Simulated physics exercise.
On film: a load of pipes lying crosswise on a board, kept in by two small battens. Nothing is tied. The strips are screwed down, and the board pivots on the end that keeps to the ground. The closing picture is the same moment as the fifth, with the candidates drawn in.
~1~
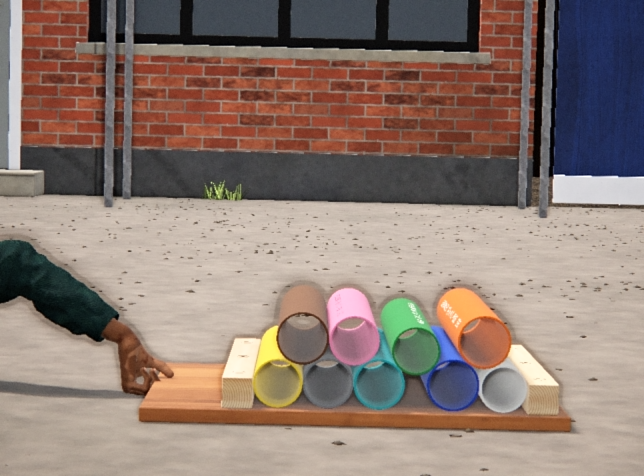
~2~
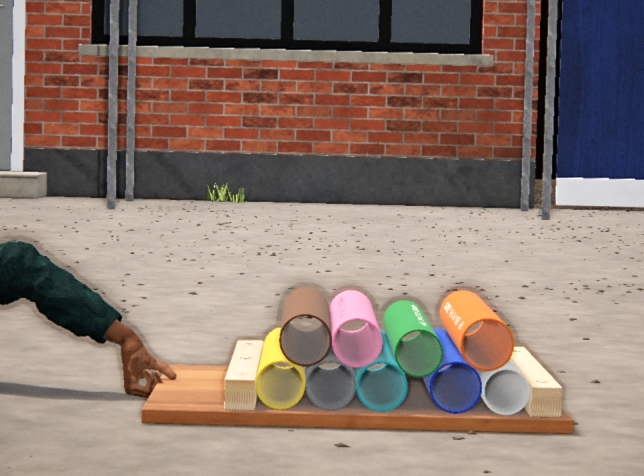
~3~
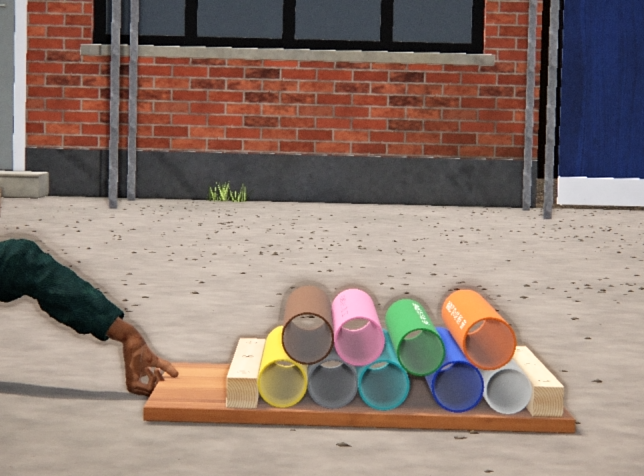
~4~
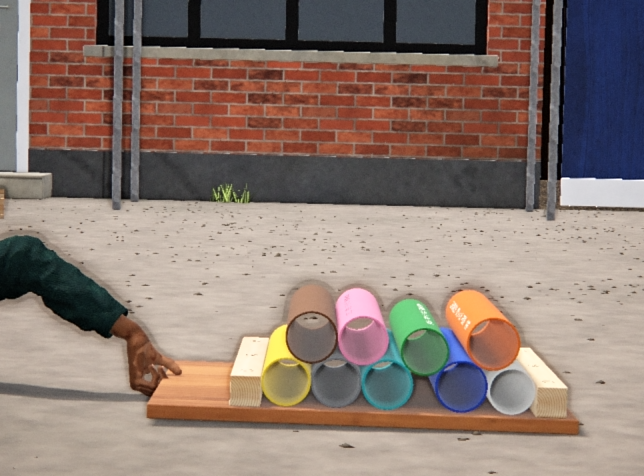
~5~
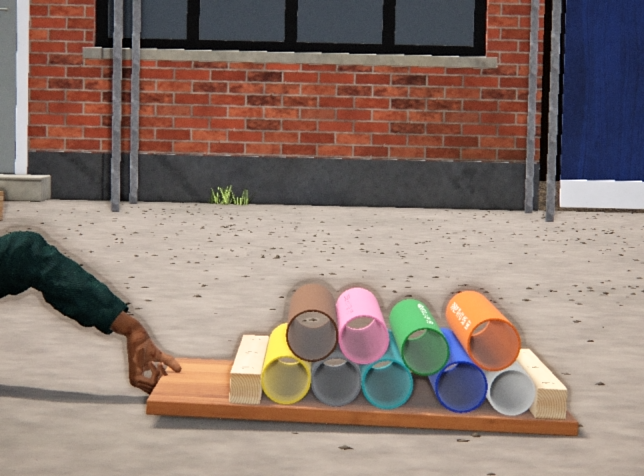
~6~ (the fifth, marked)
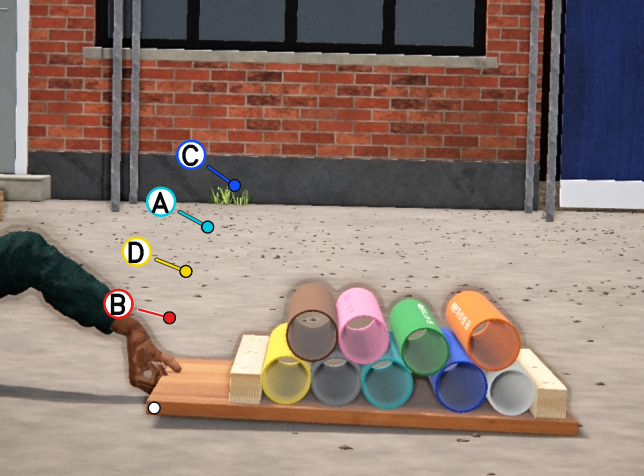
At the start, a hand at the left holds the end of a wooden board on the ground, with colourful pipes stacked in two layers between two battens. The view shifts very slightly, then the hand raises the left end just a little, and the pipes keep their places in the stack.
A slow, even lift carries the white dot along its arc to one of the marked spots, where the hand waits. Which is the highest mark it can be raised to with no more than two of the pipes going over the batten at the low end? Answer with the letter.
It can be raised to A.
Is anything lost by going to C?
Yes.
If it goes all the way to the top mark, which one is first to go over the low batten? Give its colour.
It is the orange one.
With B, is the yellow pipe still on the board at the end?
The yellow pipe: Yes.
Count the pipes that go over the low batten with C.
The count is four.
On the marked copy, A at (208, 227); B at (170, 318); C at (234, 185); D at (186, 271); the white dot at (154, 408).
With A. Early on, board at 16°.
Further on, board at 27°.
At the end, board at 27°, one over the low batten (orange).
As for the rest, B none over the low batten; C four over the low batten (orange, pink, green, brown); D none over the low batten.
